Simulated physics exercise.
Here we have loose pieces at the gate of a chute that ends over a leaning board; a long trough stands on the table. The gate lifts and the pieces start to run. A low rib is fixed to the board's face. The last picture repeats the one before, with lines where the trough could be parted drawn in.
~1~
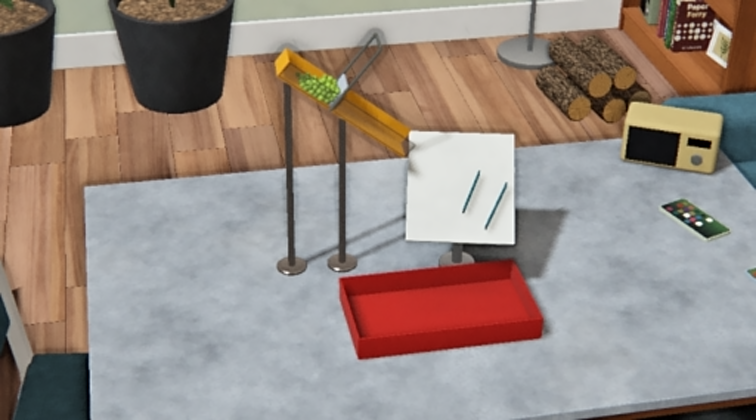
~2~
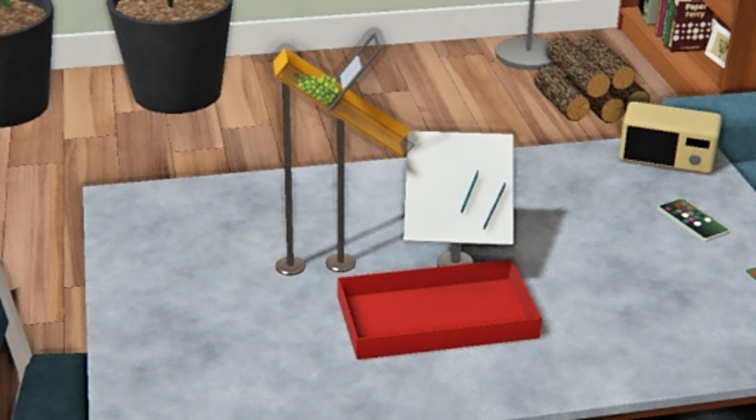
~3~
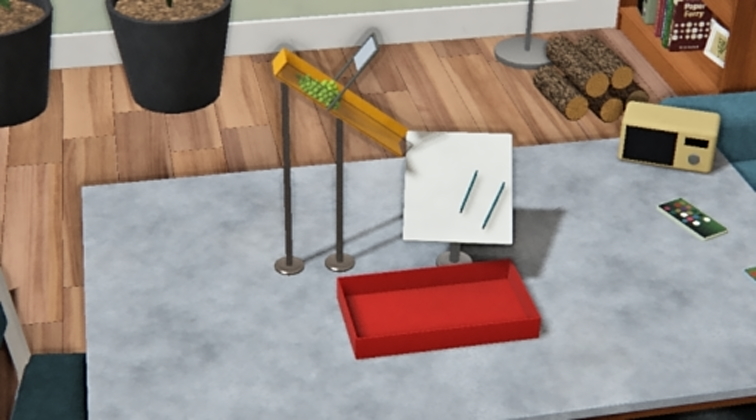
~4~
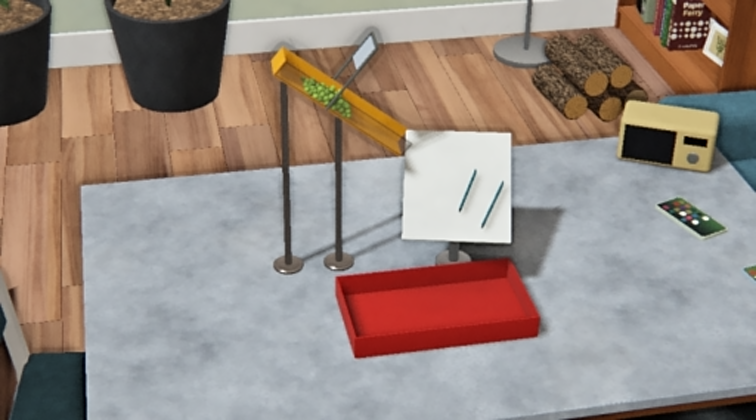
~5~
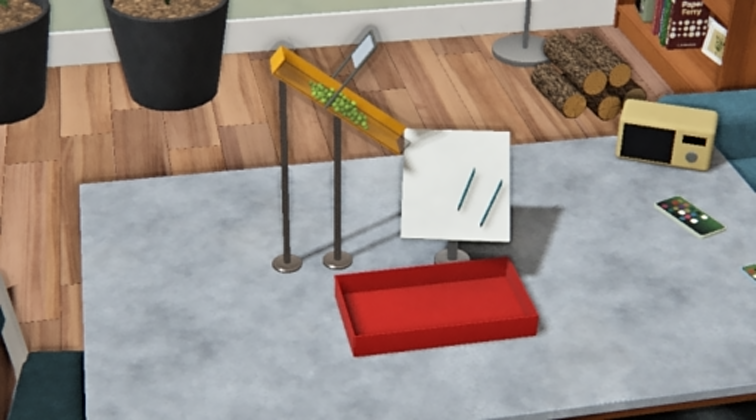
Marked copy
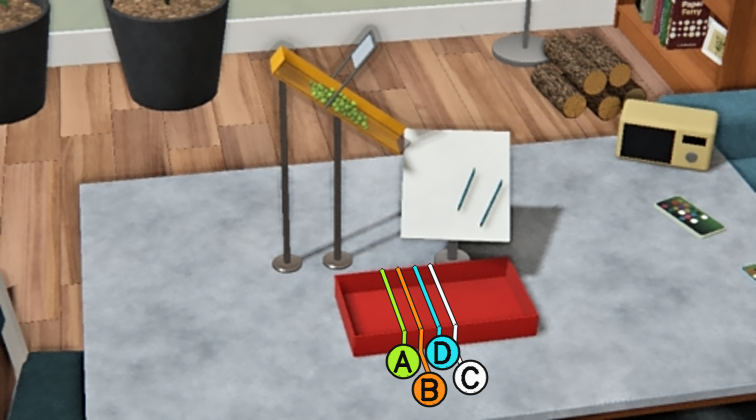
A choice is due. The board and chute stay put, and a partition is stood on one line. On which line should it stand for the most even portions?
Take C.
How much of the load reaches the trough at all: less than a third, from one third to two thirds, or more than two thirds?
More than two thirds.
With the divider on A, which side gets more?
Right.
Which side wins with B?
The right side.
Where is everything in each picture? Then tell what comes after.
In the first frame, load behind the gate near (322, 85), dried peas; lip of the chute near (403, 150), sloping fairly steeply.
In the second frame, middle of the board near (459, 186), tilted fairly steeply; middle of its low edge near (458, 242); of its high edge near (460, 133).
In the third frame, front corners of the trough near (356, 339) and (540, 318), empty; front of the load near (338, 105).
In the fourth frame, middle of the load near (329, 95); its front near (347, 107), close to a quarter of the way to the lip; rib from (503, 181) to (483, 224); rib from (476, 169) to (460, 208).
In the fifth frame, middle of the load near (341, 101); its front near (365, 118), close to half of the way to the lip.
On the marked copy, line A crosses the front rim at (404, 331); line B crosses the front rim at (421, 329); line C crosses the front rim at (455, 325); line D crosses the front rim at (439, 327).
If A is chosen, of what is caught, none at all on the left of the divider, the whole lot on the right.
If B is chosen, of what is caught, none at all on the left of the divider, the whole lot on the right.
If C is chosen, of what is caught, close to half on the left of the divider, close to half on the right.
If D is chosen, of what is caught, a small share on the left of the divider, all but a few on the right.
